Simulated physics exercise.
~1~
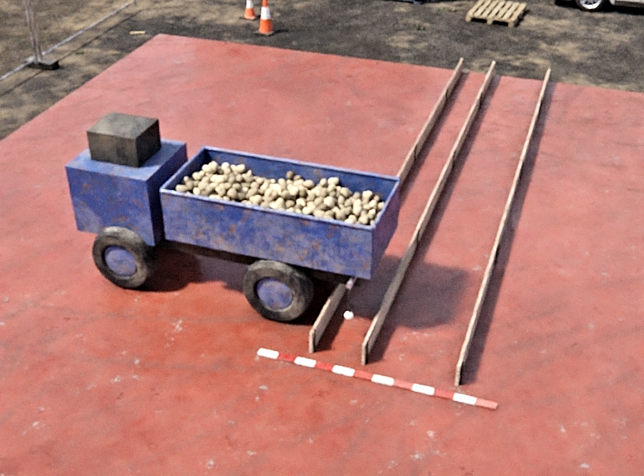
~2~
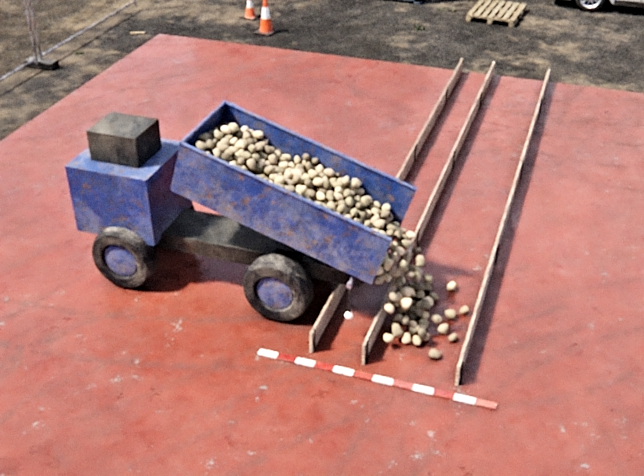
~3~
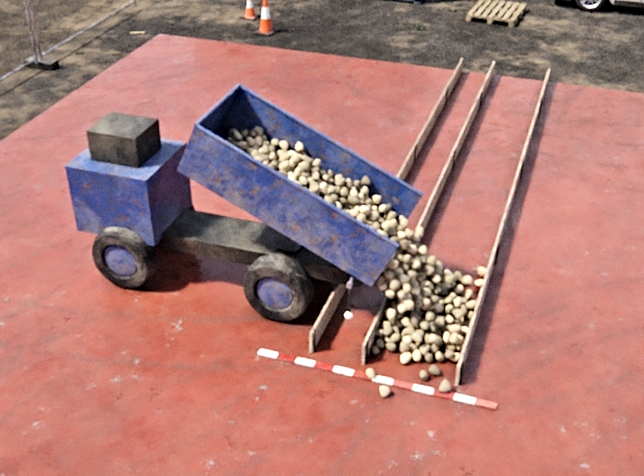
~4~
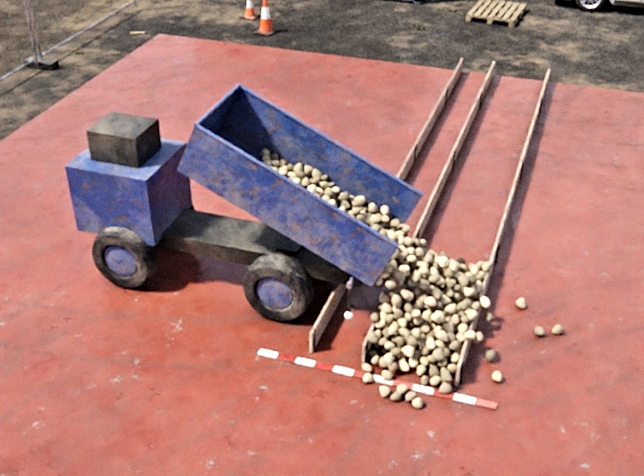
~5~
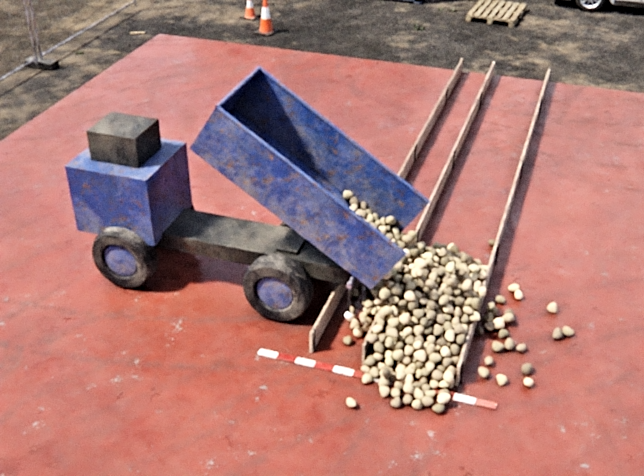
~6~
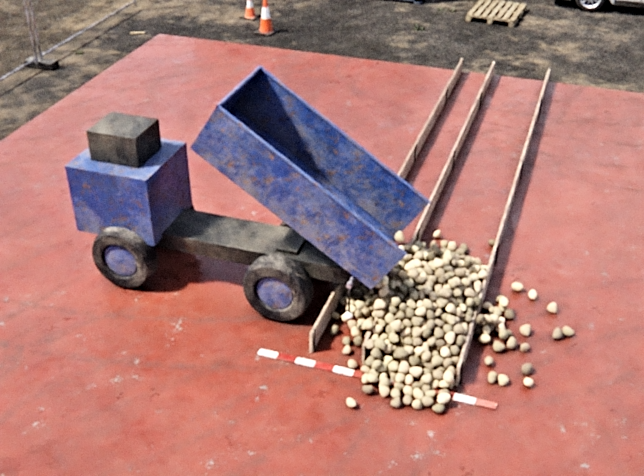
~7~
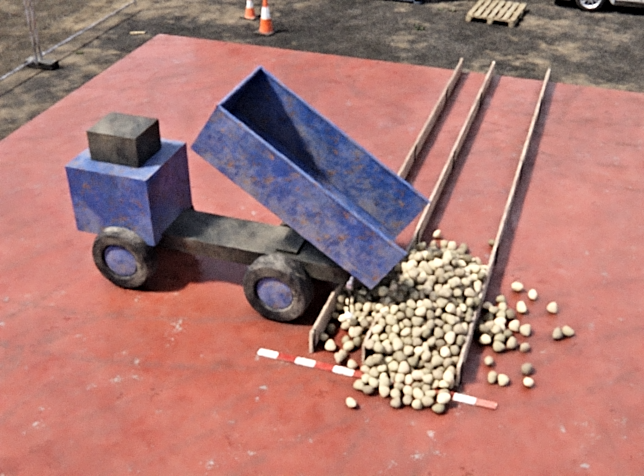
At the start, a blue toy-like truck stands on a red floor, its open body full of pale rounded stones, with three long planks and a red and white rod behind it. The body tips up toward the right, and stones spill from its lower end between the planks. It pauses at a slant while the heap grows and a few stones roll beyond the last plank. Then it tilts more steeply, and the remaining stones slide out. Finally the body stays raised and empty, with most stones piled between the two farther planks.
